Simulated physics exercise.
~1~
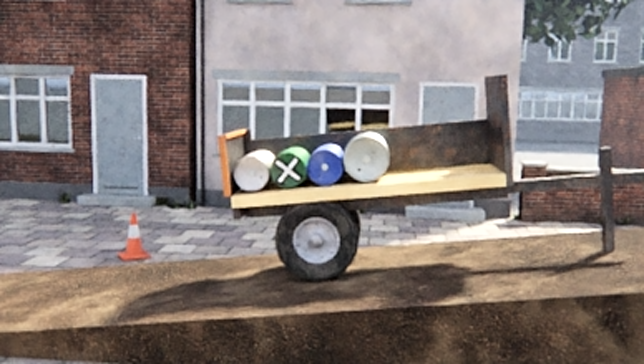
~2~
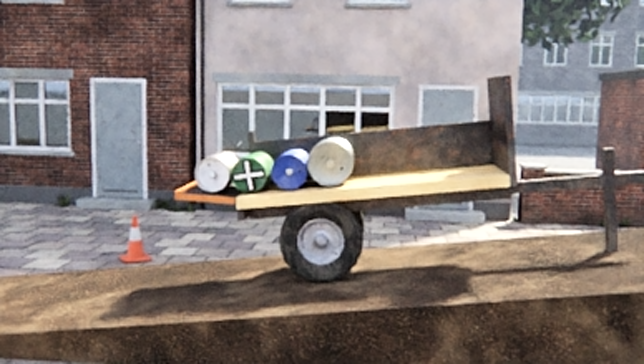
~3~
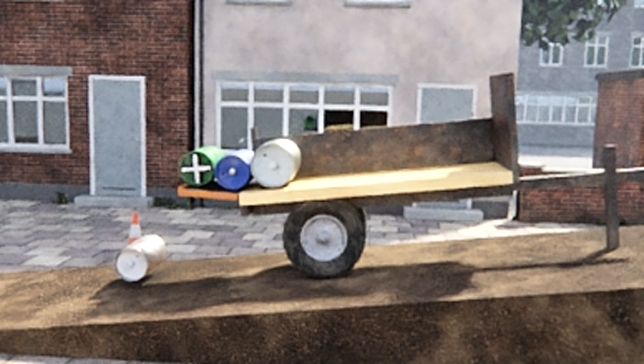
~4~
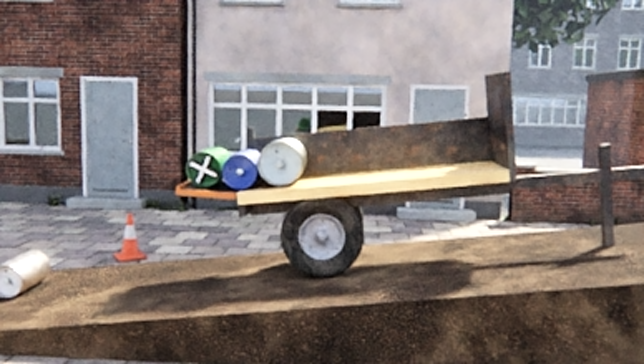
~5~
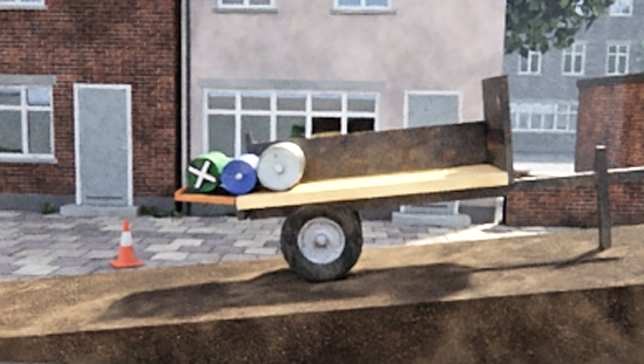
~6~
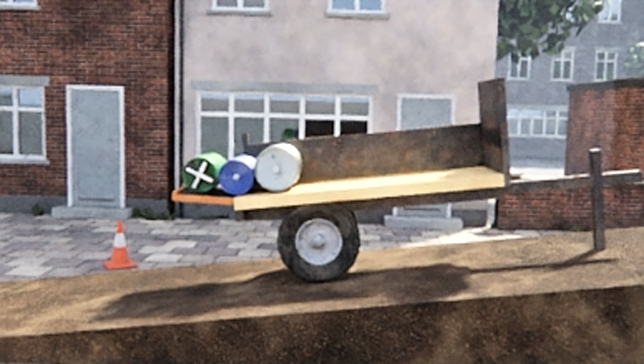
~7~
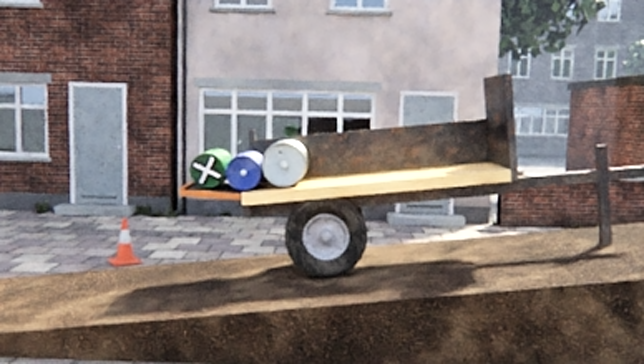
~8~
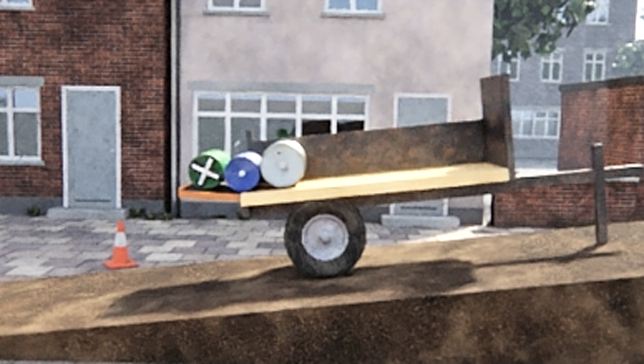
At the start, a trailer stands on a gentle dirt slope before brick and pale houses, with four barrels, a white one, a green one with a white cross, a blue one and a larger white one, resting against its raised orange tailgate. The tailgate drops open to the left and the barrels roll after it. The leftmost white barrel falls off the end and rolls down the slope past a traffic cone, out of view. The others roll slightly back and stop. At the end, green lies on the lowered gate, with blue and white beside it, still aboard.
